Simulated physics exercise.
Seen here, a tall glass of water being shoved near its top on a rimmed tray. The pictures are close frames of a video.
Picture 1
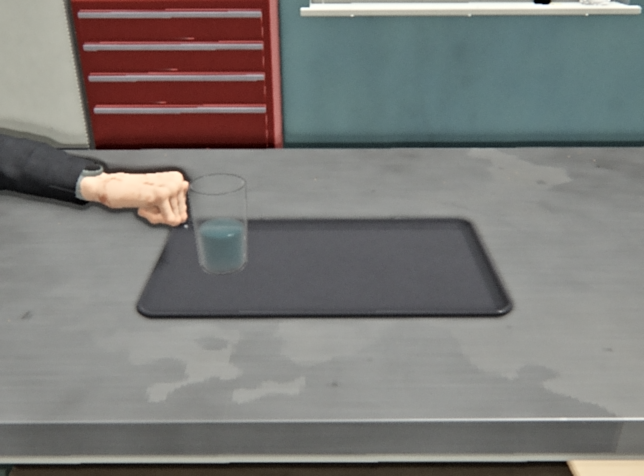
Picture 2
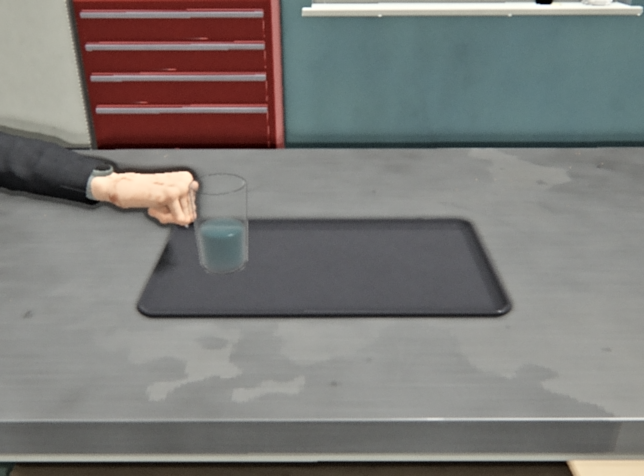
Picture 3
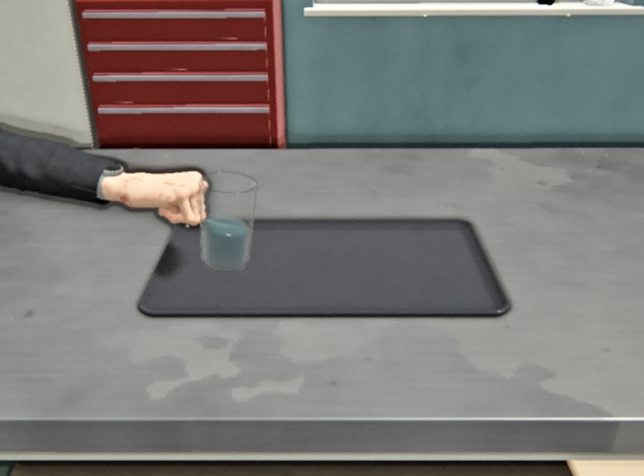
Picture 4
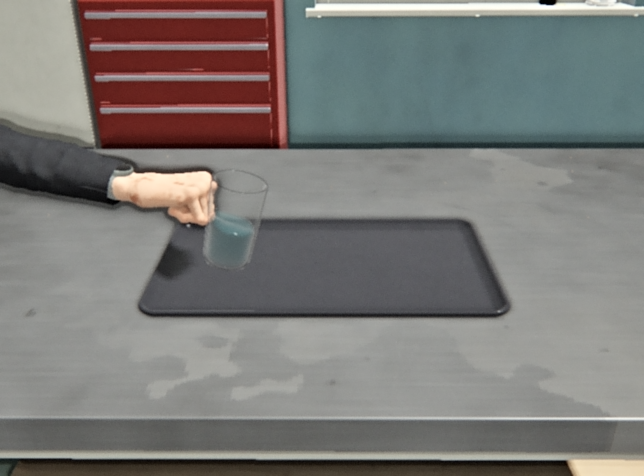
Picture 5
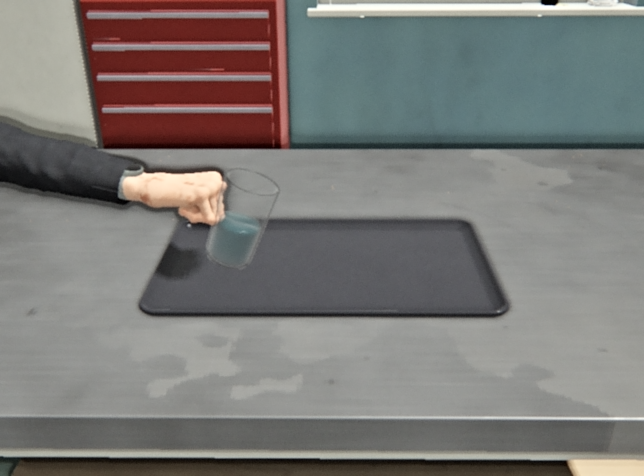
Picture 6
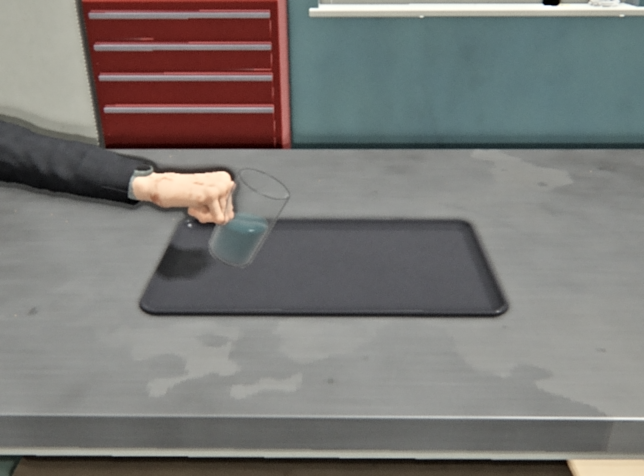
A clear glass partly filled with bluish water stood upright on a dark rimmed tray, then leaned steadily farther to the right as a hand in a dark sleeve pushed near its top from the left.
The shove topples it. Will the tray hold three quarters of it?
In the end over a quarter gets off the tray.
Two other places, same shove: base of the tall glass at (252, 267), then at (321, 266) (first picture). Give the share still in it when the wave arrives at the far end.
In turn 45 and 85 in a hundred.
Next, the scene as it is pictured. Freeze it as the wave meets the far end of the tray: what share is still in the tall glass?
Roughly 40 in a hundred.
A moment on, the tall glass is falling and 100 per cent is in the glass, 0 on the tray and 0 above or beyond its rim.
Next, the tall glass lies on its side and 89 per cent is in the glass, 4 on the tray and 7 above or beyond its rim.
Then the tall glass lies on its side and 44 per cent is in the glass, 53 on the tray and 3 above or beyond its rim.
Later the tall glass lies on its side and 22 per cent is in the glass, 47 on the tray and 31 above or beyond its rim.
Finally, 66 per cent is held by tray and glass, 34 is off the tray.
